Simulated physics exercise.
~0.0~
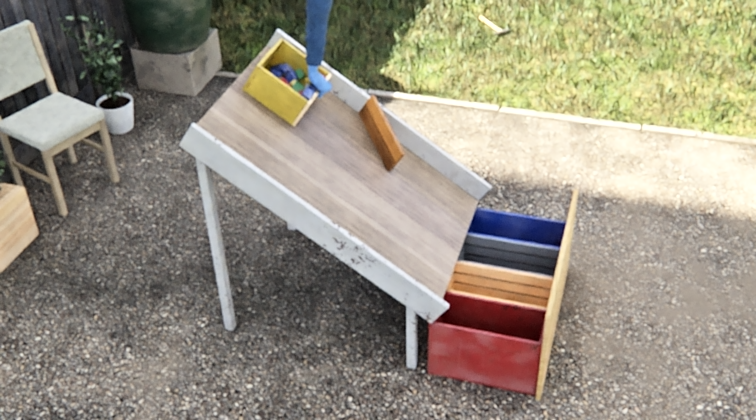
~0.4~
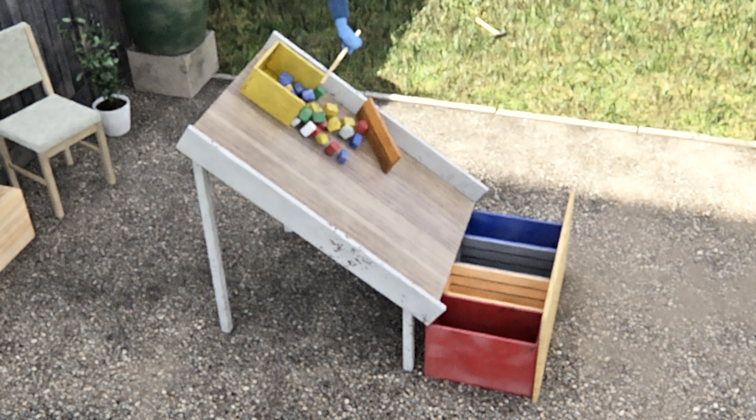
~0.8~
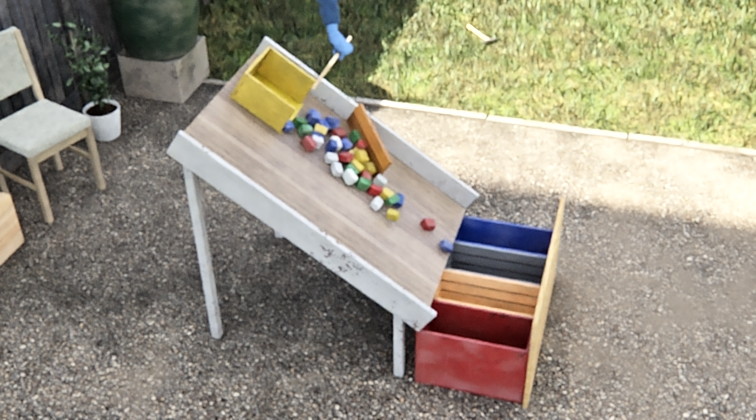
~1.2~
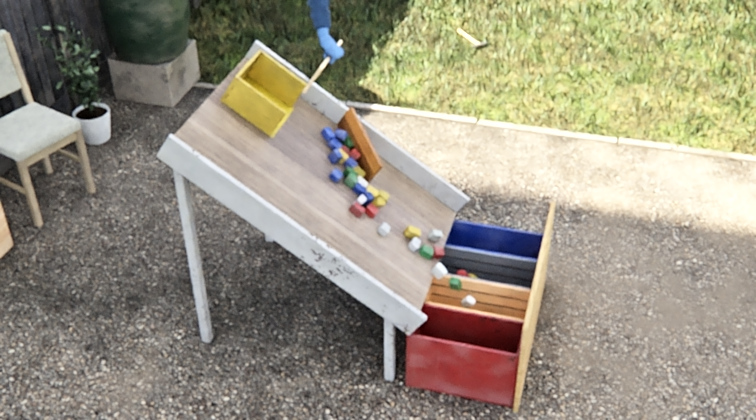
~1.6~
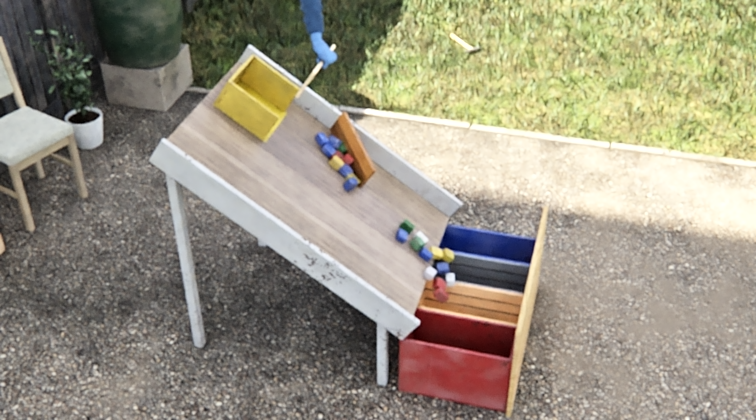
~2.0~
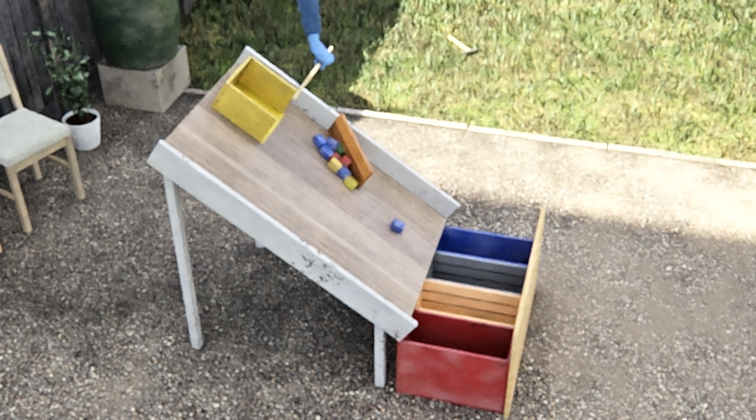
The video shows a gloved hand opening the yellow pen atop a sloping table, releasing colourful toy bricks that tumble past an angled board into the grey and wooden bins below, until a small cluster remains against the board and one blue piece sits lower on the slope.
